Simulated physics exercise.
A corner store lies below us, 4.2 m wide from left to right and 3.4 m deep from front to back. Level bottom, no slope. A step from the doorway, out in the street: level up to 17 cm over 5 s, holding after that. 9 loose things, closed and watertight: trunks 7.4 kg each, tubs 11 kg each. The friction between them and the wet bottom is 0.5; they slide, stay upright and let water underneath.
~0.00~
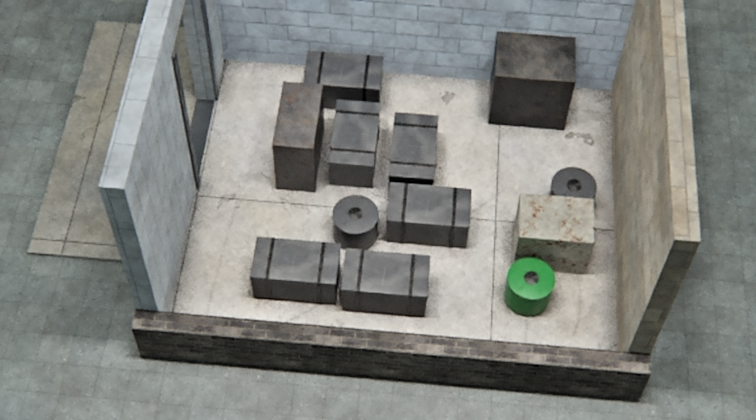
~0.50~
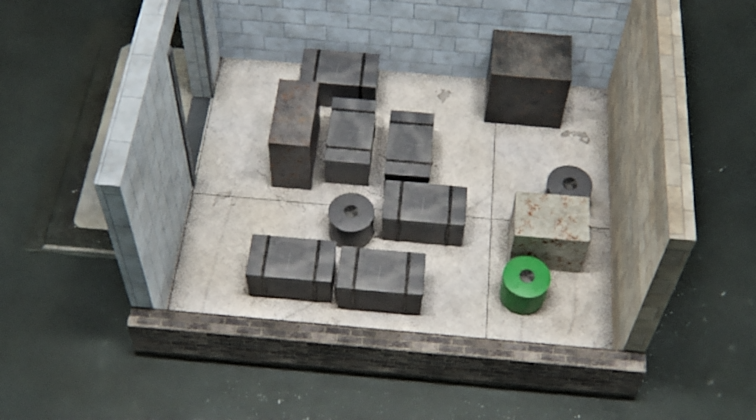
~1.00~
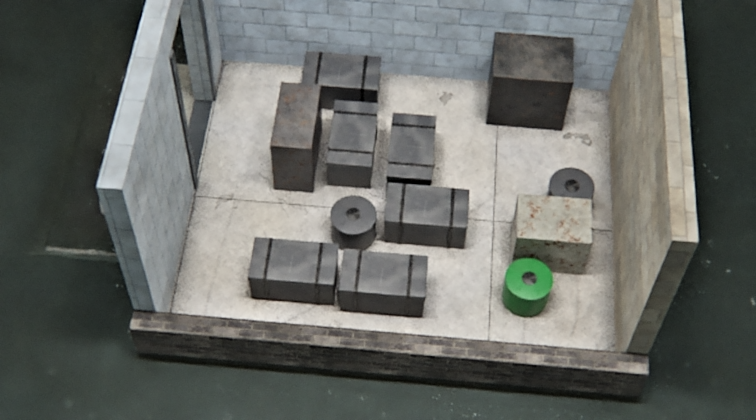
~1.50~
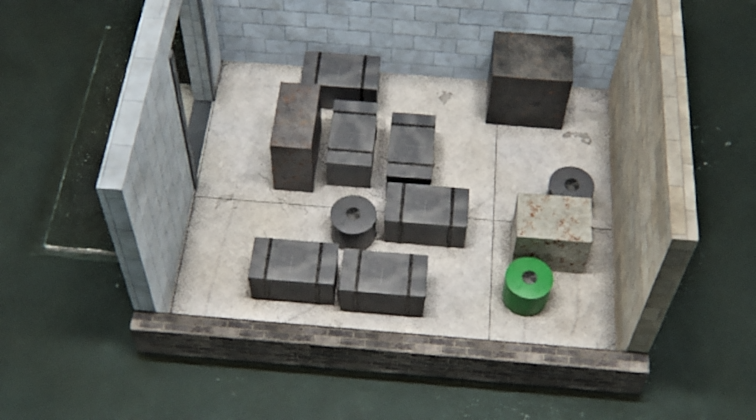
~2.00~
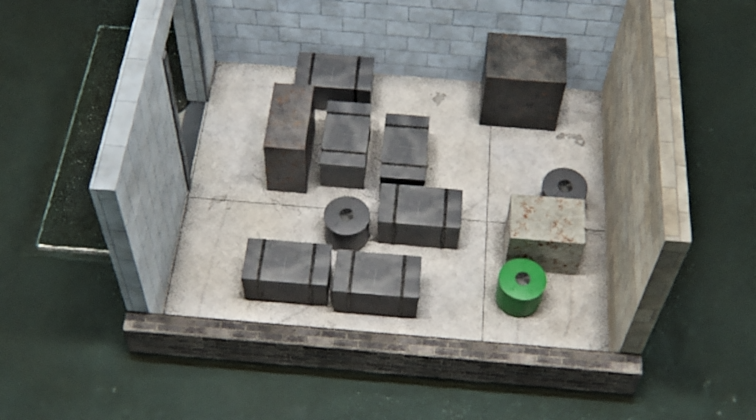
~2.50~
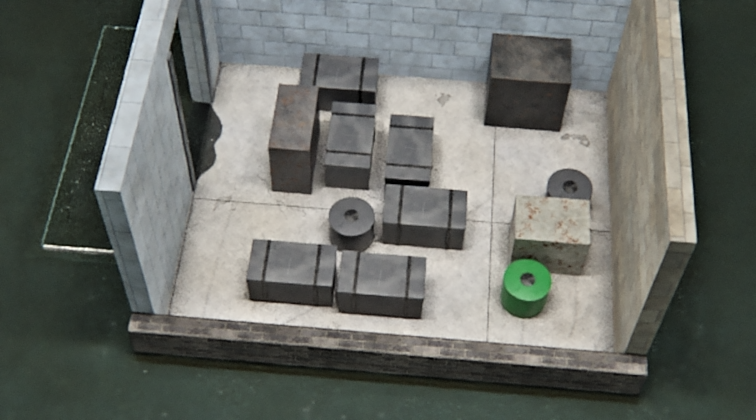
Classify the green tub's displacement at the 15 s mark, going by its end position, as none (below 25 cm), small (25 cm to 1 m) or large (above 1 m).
Small.
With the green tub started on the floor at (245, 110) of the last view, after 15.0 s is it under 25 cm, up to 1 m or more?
It gets carried off.
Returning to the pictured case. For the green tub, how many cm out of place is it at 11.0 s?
About 5 cm out of place.
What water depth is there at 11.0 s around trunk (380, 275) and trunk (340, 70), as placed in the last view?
Close to 7 and 7 centimetres.
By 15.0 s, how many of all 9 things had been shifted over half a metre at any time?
I make it 7.
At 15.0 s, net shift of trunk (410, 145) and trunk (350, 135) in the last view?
The first is 40 cm from its start, the second 100 cm.
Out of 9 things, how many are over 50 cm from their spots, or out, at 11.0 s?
At that time I count 3.
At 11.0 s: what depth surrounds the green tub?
Somewhere close to 4 cm.
After 3.5 s the green tub is near (528, 280), 0.0 m from its start, aground; 0 afloat.
After 6.8 s the green tub is near (528, 280), 0.0 m from its start, aground; 1 afloat.
After 11.0 s the green tub is near (533, 280), 0.1 m from its start, aground; 6 afloat.
After 15.0 s the green tub is near (595, 279), 0.6 m from its start, afloat; 8 afloat.
